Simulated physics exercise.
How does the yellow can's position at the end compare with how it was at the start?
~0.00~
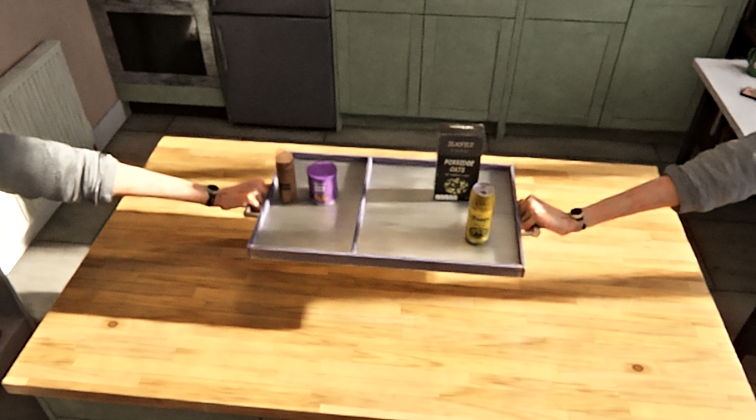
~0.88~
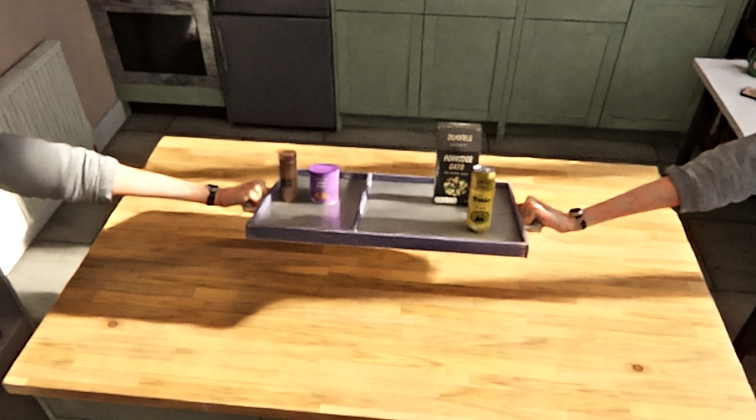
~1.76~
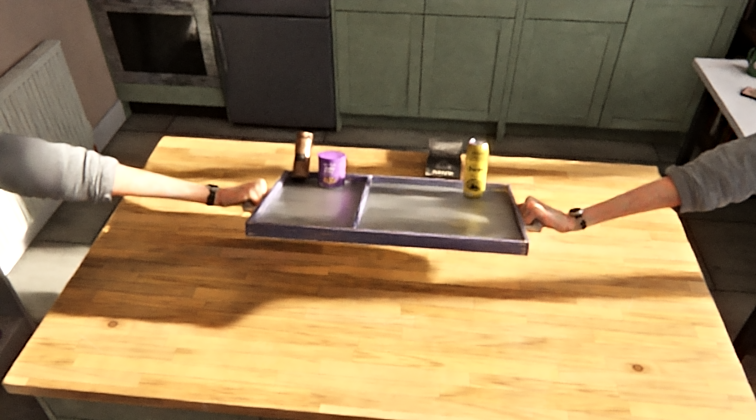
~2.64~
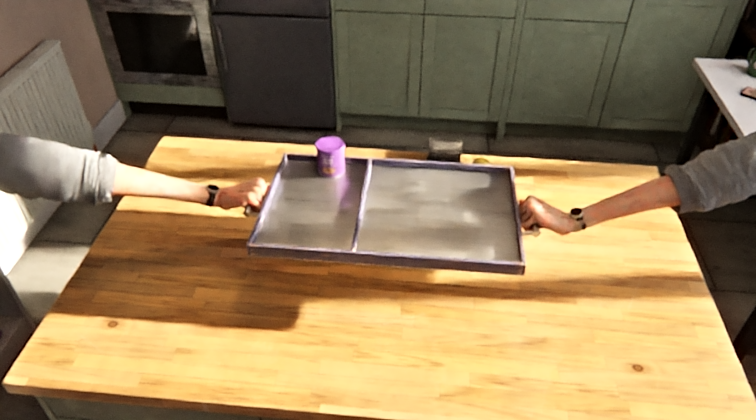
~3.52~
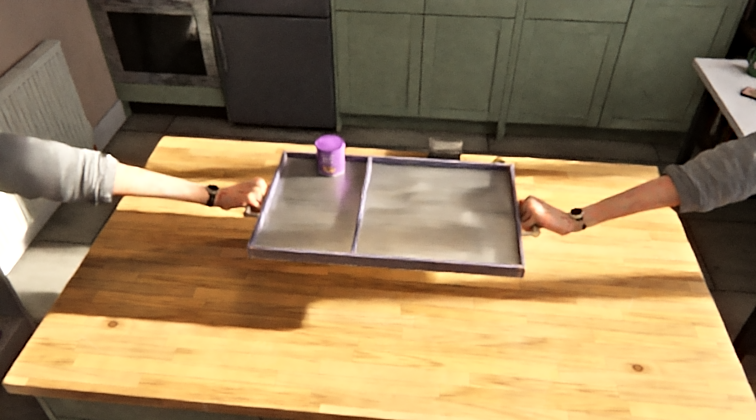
The yellow can stands upright on the tray at the start, but at the end it lies on its side beyond the tray's far edge, mostly hidden.
